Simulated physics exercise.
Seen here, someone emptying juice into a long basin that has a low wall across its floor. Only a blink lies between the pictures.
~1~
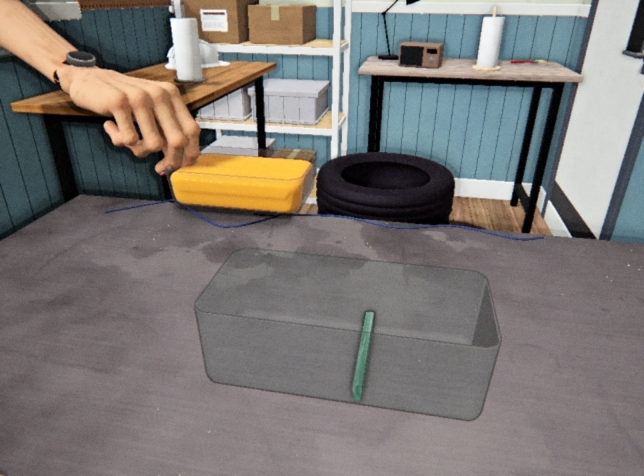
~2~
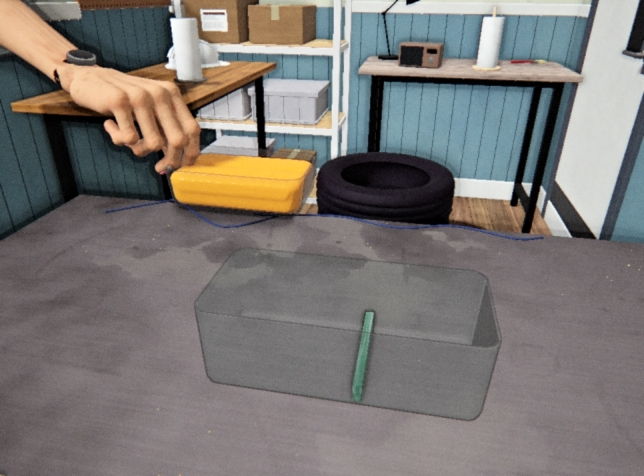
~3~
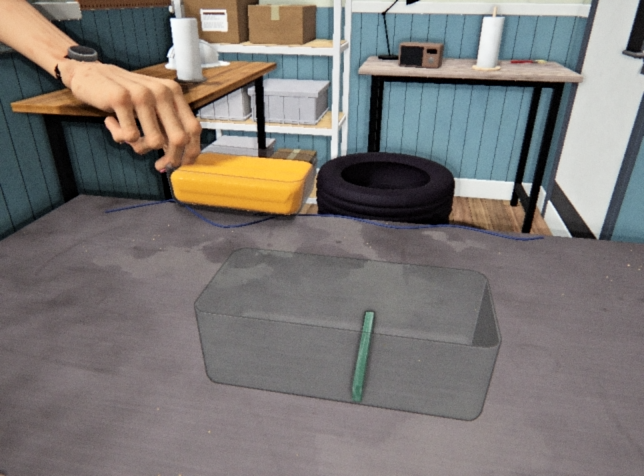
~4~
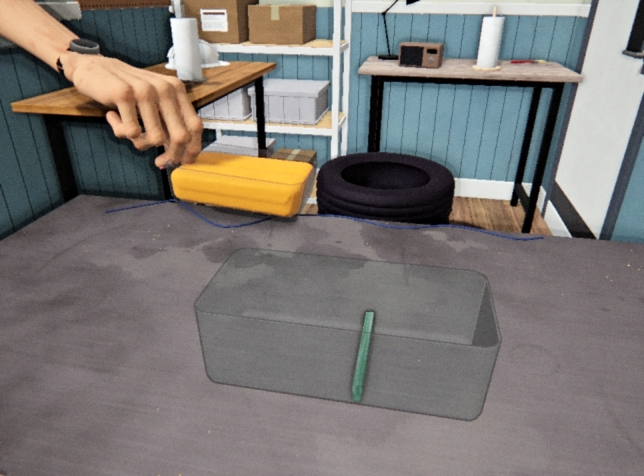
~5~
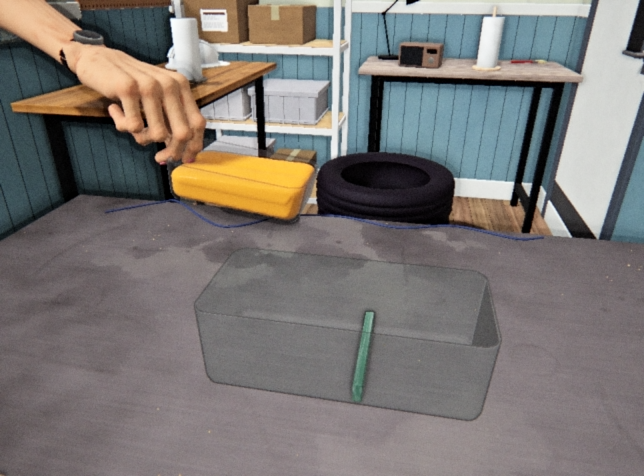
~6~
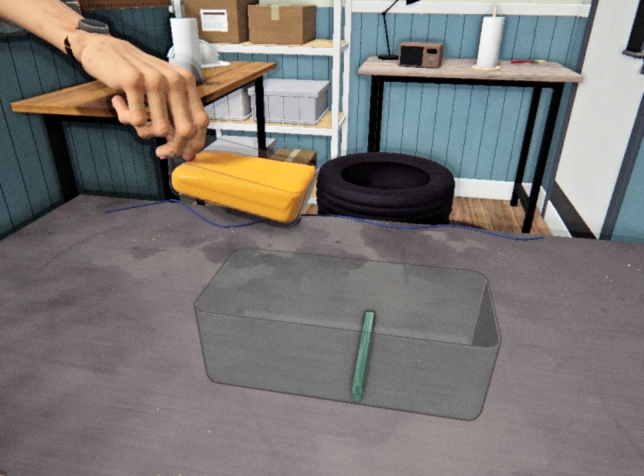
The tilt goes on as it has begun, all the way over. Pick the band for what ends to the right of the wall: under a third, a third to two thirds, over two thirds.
In the end from a third to two thirds is right of the wall.
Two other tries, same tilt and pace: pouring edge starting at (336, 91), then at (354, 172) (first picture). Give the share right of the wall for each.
The first gives 70 %, the second 75 %.
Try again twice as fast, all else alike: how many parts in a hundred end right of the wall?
Close to 20 per cent.
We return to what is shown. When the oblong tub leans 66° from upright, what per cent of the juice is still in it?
Near 15 %.
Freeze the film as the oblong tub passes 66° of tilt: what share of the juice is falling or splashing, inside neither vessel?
Near 40 %.
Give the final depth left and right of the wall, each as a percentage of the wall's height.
Near 30 on the left, 40 on the right.
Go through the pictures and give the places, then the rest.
The first picture shows tilt 0°; pouring edge (310, 168); surface from (186, 163) to (308, 172); the long basin's rim runs from (216, 276) to (493, 307); the wall's top is at (365, 346).
The second picture shows tilt 0°; pouring edge (310, 168); surface from (186, 163) to (309, 172).
The third picture shows tilt 2°; pouring edge (311, 170); surface from (187, 162) to (310, 174).
The fourth picture shows tilt 4°; pouring edge (311, 173); surface from (187, 161) to (310, 175).
The fifth picture shows tilt 8°; pouring edge (312, 177); surface from (187, 161) to (311, 176).
The sixth picture shows tilt 12°; pouring edge (312, 182); surface from (187, 160) to (312, 177).
A moment on, the oblong tub is tipped part way and 15 per cent is still to pour, 21 is left of the wall and 22 right of it.
Next, the oblong tub is tipped right over and 2 per cent is still to pour, 46 is left of the wall and 48 right of it.
Then the oblong tub is tipped right over and 0 per cent is still to pour, 52 is left of the wall and 47 right of it.
Later the oblong tub is tipped right over and 0 per cent is still to pour, 52 is left of the wall and 47 right of it.
In the end 52 per cent lies left of the wall, 47 right of it and 1 outside.
